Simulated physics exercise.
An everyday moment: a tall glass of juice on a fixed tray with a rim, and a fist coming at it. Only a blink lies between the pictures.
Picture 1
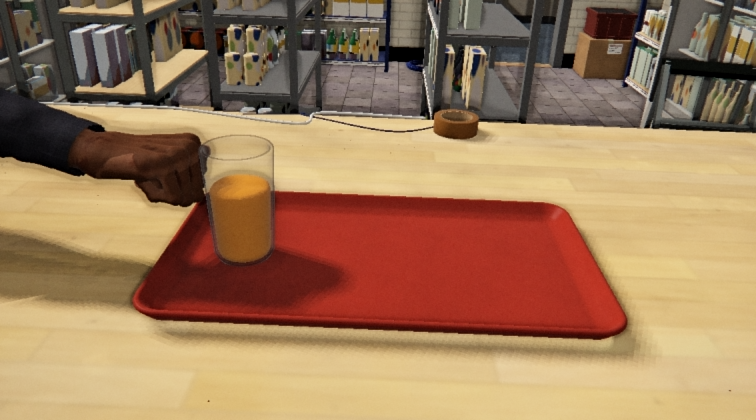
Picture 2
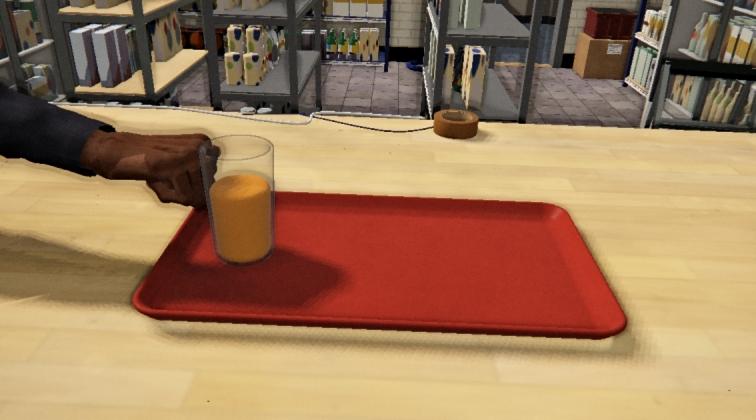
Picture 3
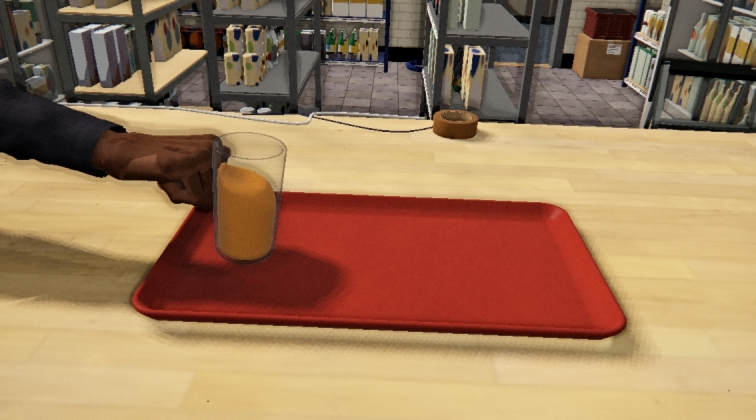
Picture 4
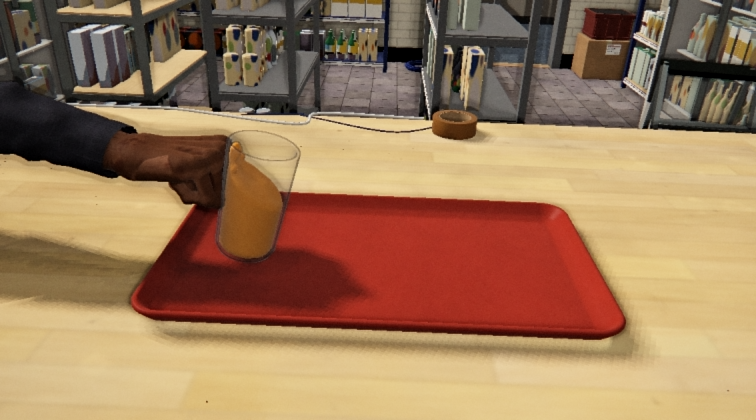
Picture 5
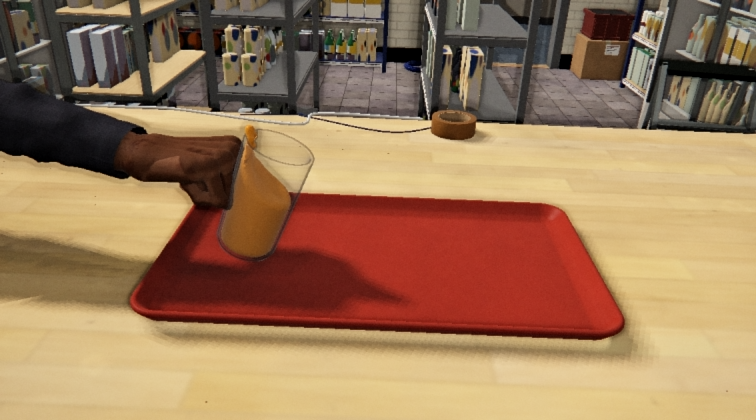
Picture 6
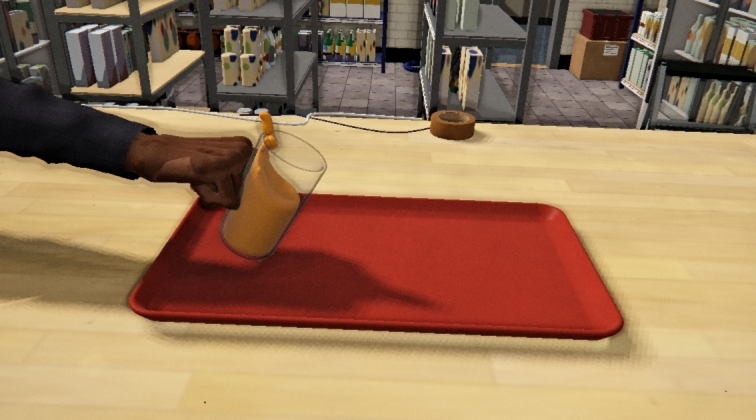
A hand pushes a glass of orange juice, tilting it rightward over a red tray.
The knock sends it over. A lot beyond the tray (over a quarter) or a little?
In the end more than a quarter leaves the tray.
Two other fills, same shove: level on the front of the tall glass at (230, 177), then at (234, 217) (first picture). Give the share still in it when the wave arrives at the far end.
First some 45, then 45 per cent.
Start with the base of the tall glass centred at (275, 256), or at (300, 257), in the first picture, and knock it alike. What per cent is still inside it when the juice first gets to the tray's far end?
In turn 55 and 65 in a hundred.
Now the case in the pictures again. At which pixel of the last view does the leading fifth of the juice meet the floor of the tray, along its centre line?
Near (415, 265).
A moment on, the tall glass lies on its side and 97 per cent is in the glass, 0 on the tray and 3 above or beyond its rim.
Next, the tall glass lies on its side and 52 per cent is in the glass, 45 on the tray and 3 above or beyond its rim.
Then the tall glass lies on its side and 28 per cent is in the glass, 55 on the tray and 18 above or beyond its rim.
Later the tall glass lies on its side and 16 per cent is in the glass, 42 on the tray and 42 above or beyond its rim.
Finally, 58 per cent is held by tray and glass, 42 is off the tray.
